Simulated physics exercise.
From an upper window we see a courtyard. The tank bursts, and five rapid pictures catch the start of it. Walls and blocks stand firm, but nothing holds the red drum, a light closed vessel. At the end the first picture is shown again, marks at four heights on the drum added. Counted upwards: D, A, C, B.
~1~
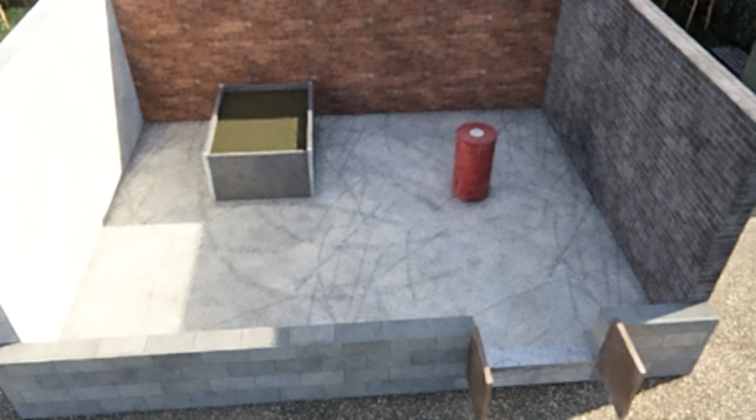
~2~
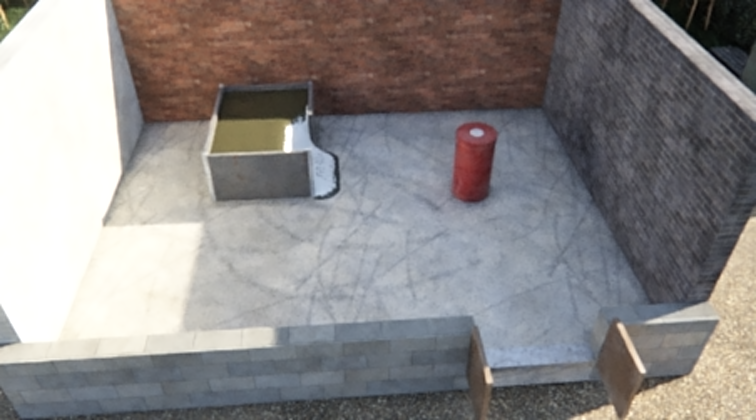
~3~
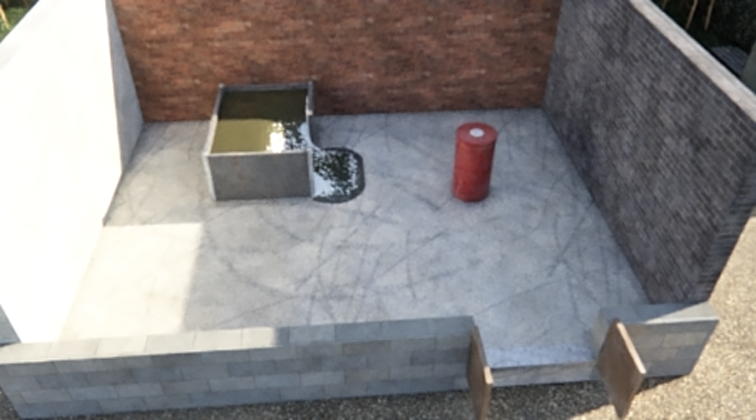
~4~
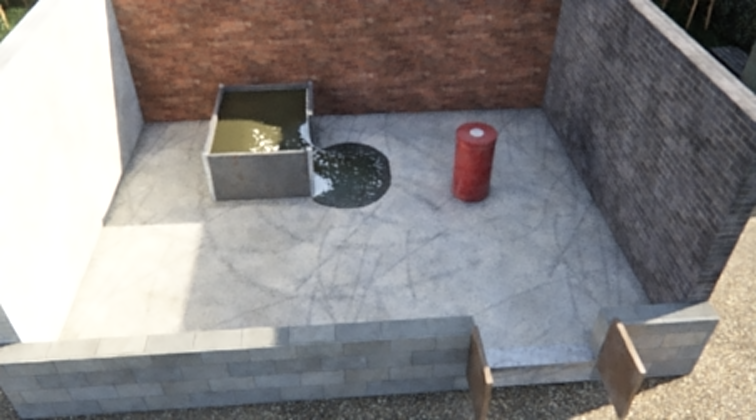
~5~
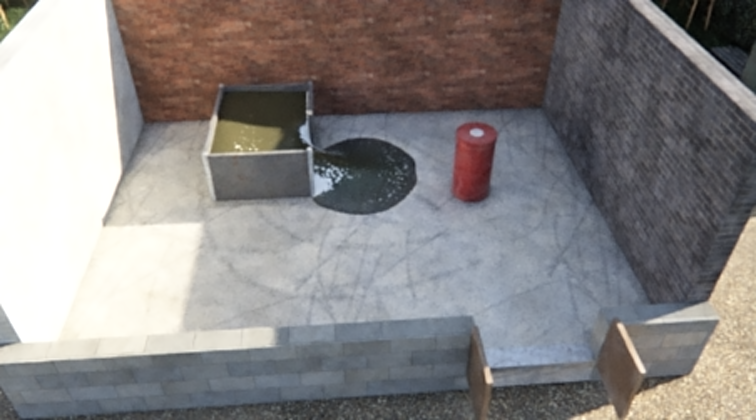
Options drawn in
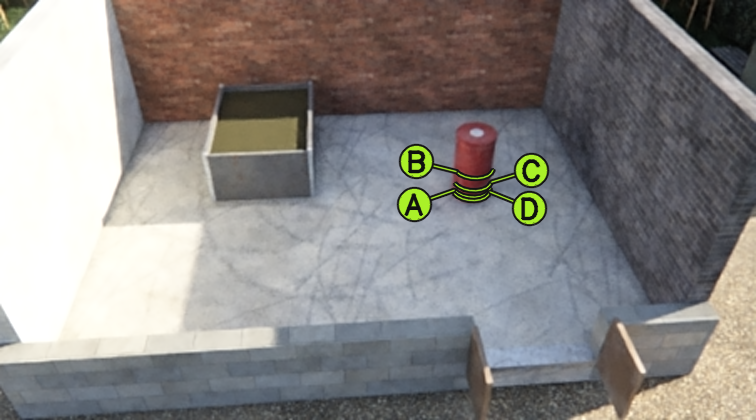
At first, a full tank of murky water stands near the brick wall of a walled courtyard, with a red drum to its right and an open gate in front. Water then pours from the tank's right side, and a dark, rounded puddle spreads rightward across the pale ground, nearer the drum.
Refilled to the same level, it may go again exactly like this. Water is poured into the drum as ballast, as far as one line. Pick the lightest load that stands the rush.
Use mark B.
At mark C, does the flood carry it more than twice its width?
No, less.
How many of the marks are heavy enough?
One of the four.
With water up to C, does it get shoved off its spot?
Yes, that goes wrong.
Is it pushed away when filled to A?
Yes, that goes wrong.
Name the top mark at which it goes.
C it is.
On the marked copy, A at (474, 197); B at (477, 178); C at (475, 190); D at (474, 200); from the bottom up D, A, C, B.
With A, it is pushed about 3 times its own width away.
With B, it does not move.
With C, it is pushed about its own width away.
With D, it is pushed about 5 times its own width away.
